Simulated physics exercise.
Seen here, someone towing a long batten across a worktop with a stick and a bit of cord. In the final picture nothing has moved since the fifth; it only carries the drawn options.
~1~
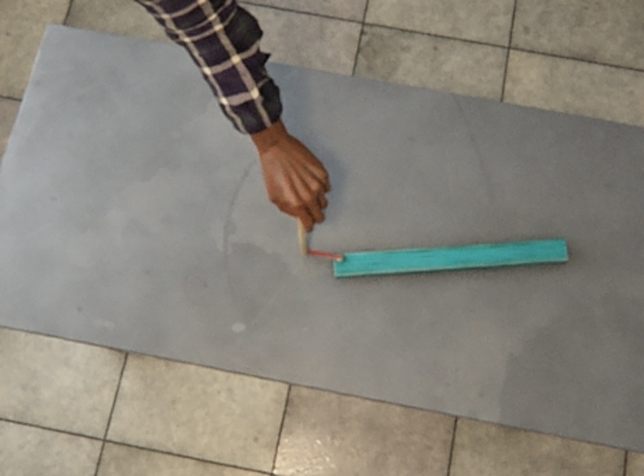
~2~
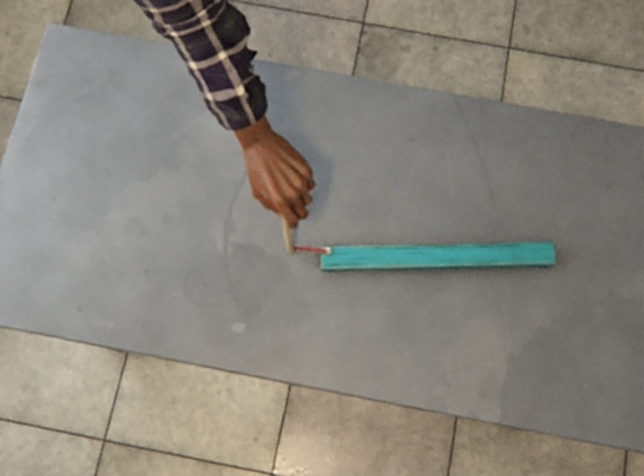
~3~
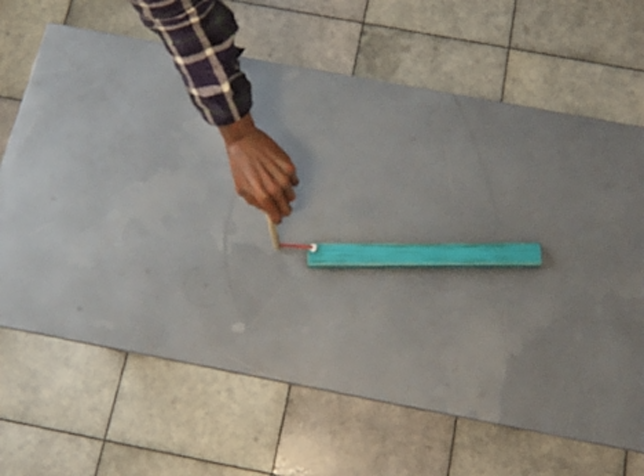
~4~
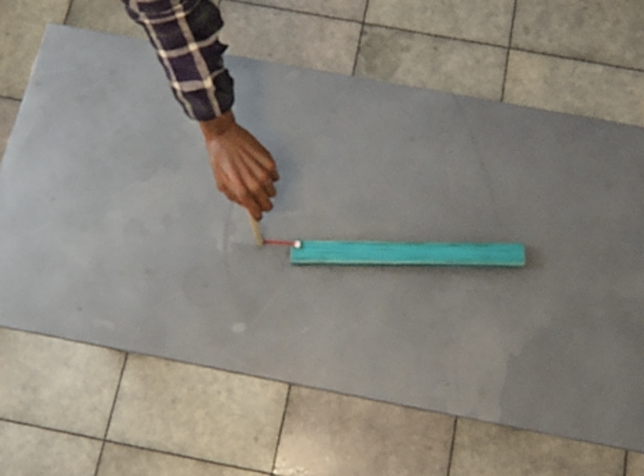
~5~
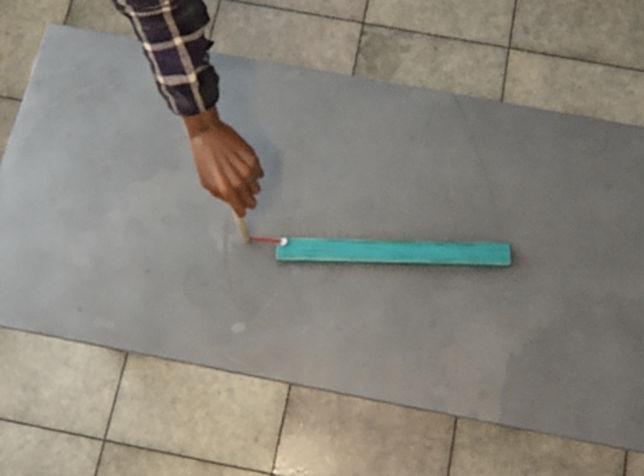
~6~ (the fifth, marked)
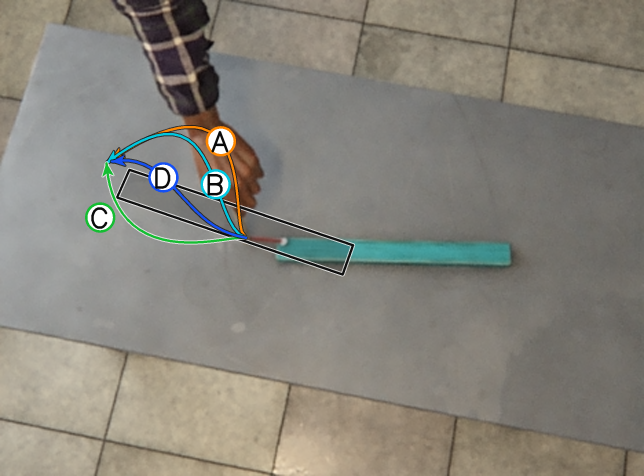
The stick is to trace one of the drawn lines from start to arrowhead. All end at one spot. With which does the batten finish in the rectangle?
Only C brings it into the box.
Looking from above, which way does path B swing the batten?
It turns clockwise.
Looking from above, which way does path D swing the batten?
Clockwise.
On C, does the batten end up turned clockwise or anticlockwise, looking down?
On that path, clockwise.
On the copy, A from (246, 238) via (215, 136) to (111, 160); B from (246, 238) via (199, 150) to (107, 163); C from (246, 238) via (147, 234) to (107, 163); D from (246, 238) via (180, 194) to (112, 162); the outline at (234, 221).
On C. First, foot of the stick (179, 243), middle of the batten (327, 248).
Then, foot of the stick (123, 214), middle of the batten (266, 240).
Finally, foot of the stick (107, 164), middle of the batten (234, 223); it lies in the outline.
By contrast, A leaves its middle at (248, 184); B leaves its middle at (246, 190); D leaves its middle at (242, 205).
